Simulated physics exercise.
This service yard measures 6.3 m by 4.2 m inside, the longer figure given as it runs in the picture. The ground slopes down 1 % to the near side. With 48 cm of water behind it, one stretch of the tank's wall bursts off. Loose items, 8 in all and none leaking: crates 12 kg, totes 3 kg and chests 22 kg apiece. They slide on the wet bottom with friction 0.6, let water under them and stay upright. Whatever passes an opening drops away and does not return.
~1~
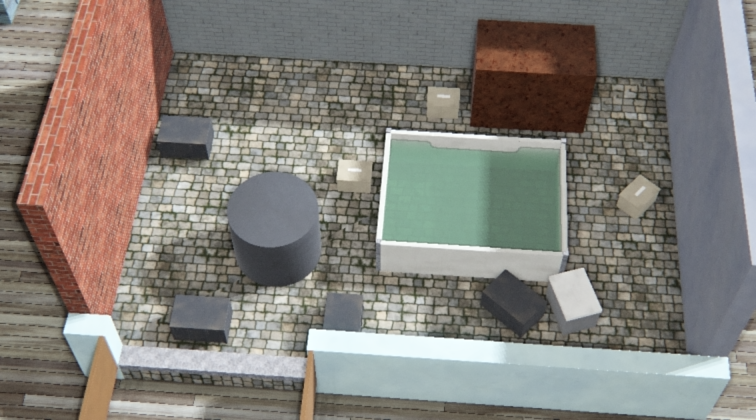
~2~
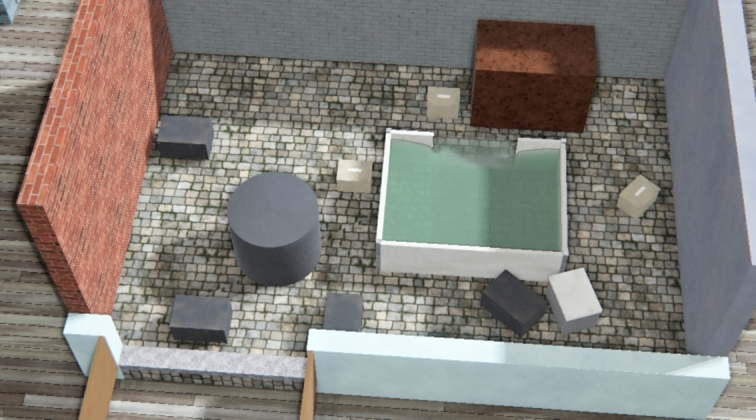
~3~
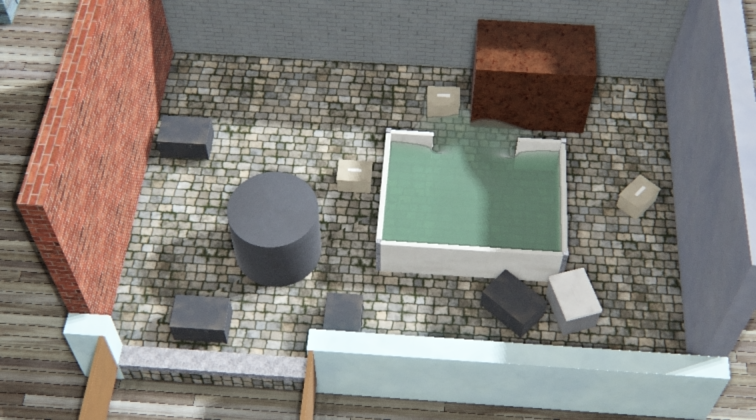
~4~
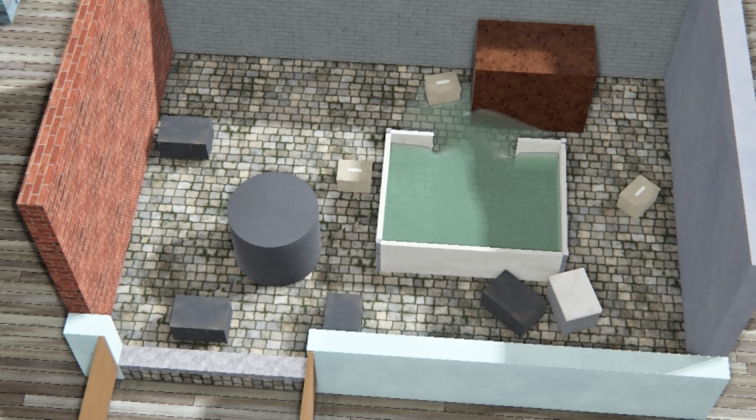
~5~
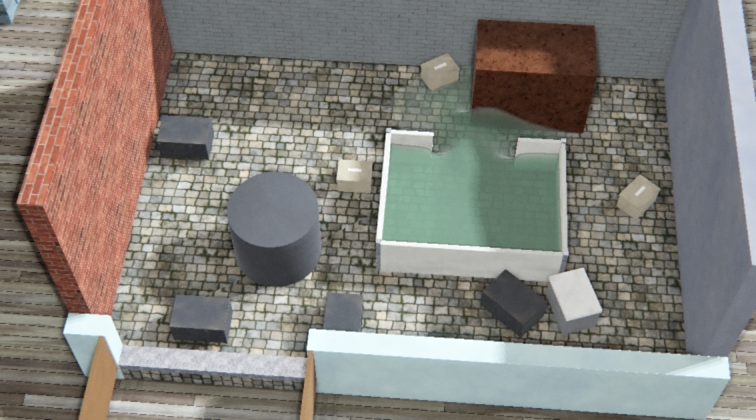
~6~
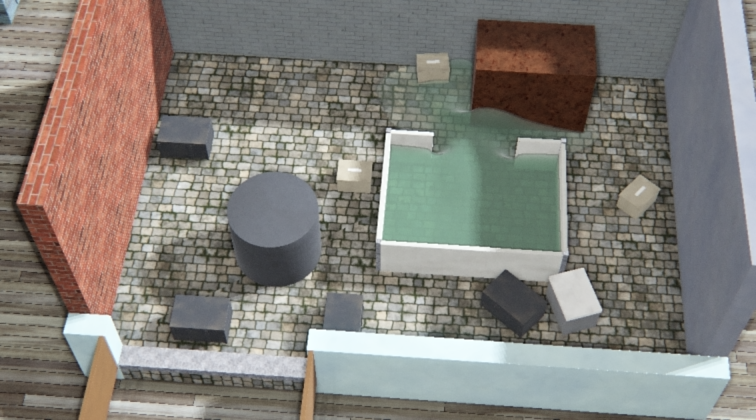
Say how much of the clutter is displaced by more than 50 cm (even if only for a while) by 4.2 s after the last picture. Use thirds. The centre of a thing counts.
Share: From one to two thirds.
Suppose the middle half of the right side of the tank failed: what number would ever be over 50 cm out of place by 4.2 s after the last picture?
Then 2.
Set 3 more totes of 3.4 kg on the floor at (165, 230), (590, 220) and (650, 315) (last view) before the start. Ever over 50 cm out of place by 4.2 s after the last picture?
In turn: Over, short of it, more.
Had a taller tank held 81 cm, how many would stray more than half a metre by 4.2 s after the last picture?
In that case 4 of them.
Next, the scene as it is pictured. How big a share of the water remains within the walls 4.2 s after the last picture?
Some 100 per cent remains.
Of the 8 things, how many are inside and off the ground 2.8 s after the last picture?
I count 2.
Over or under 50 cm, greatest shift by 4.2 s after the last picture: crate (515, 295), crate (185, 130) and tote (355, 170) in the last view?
In turn: Short of it, more, short of it.
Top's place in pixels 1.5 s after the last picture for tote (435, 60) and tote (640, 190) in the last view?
Near (304, 55) and (649, 253).
Then, 0.4 s after the last picture 1 of 8 are over 50 cm from their spots; 1 afloat.
Then, 1.5 s after the last picture 2 of 8 are over 50 cm from their spots; 1 afloat.
Then, 2.8 s after the last picture 2 of 8 are over 50 cm from their spots; 2 afloat.
Then, 4.2 s after the last picture 3 of 8 are over 50 cm from their spots, and 3 have been at some point; 2 afloat.
